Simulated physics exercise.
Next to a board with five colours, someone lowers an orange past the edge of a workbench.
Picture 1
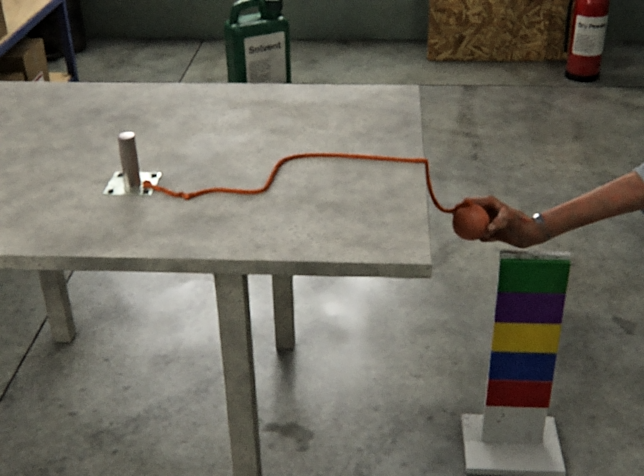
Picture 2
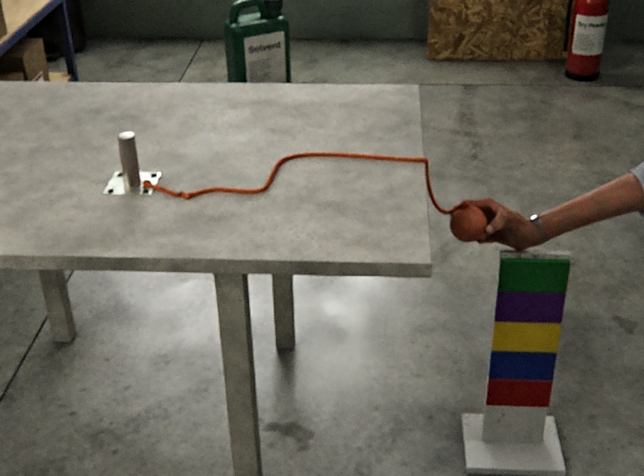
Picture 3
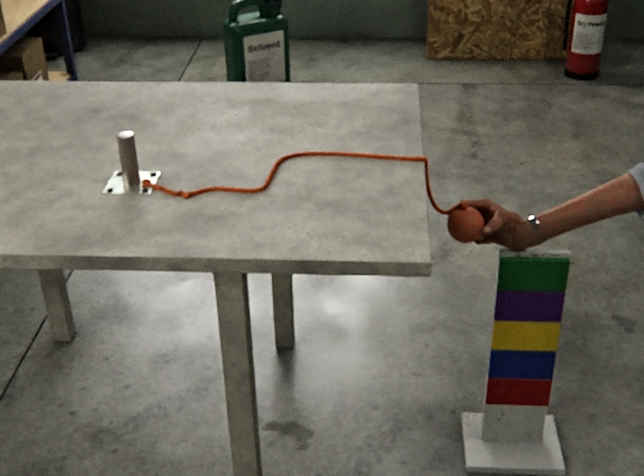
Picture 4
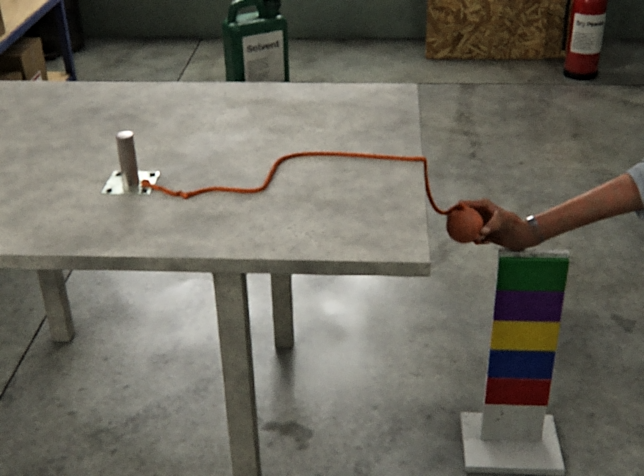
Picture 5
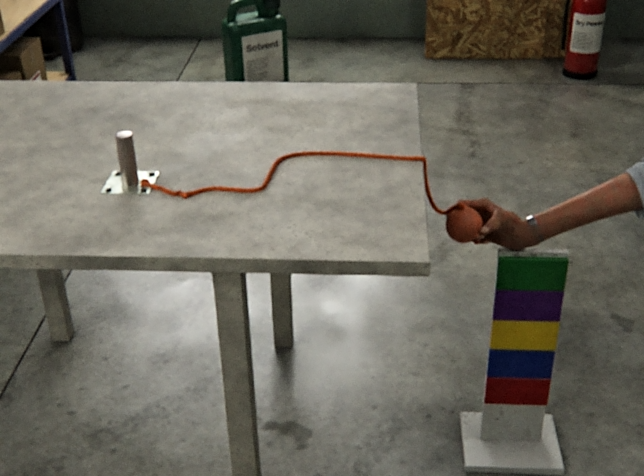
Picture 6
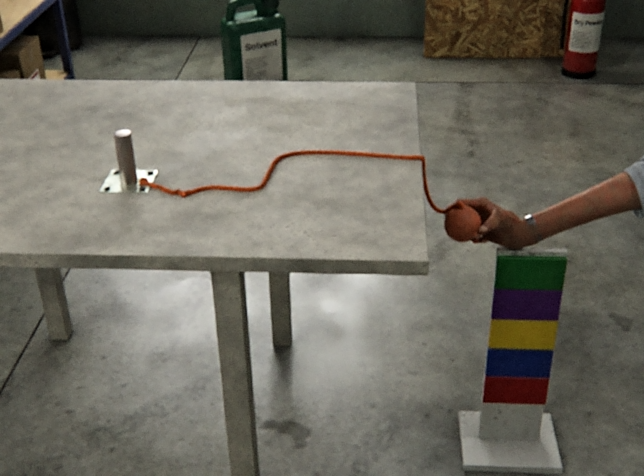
In a workshop, a hand held an orange ball just off the right end of a gray table, its orange cord running back to a short post, and almost nothing moved.
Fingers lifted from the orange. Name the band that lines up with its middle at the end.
It lines up with yellow.
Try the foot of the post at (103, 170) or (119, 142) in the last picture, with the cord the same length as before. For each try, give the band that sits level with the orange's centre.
The first case gives purple, the second gives purple.
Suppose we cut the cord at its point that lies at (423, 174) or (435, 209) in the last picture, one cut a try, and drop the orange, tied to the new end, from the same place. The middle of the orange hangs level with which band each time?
Taking them in turn, you'd get green, then purple.
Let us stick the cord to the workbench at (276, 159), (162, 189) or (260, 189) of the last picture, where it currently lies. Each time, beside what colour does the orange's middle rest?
In sequence it's green, then yellow, and lastly purple.
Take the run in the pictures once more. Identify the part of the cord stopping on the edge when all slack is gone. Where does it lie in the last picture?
Approximately at (337, 153) in the final frame.
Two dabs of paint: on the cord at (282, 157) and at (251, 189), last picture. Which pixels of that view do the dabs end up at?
The first settles around (368, 177), the second around (287, 178).
Soon after, orange near (378, 331); level with purple.
Then, orange near (426, 338); level with yellow.
At rest, orange near (425, 342); level with yellow. At yellow.
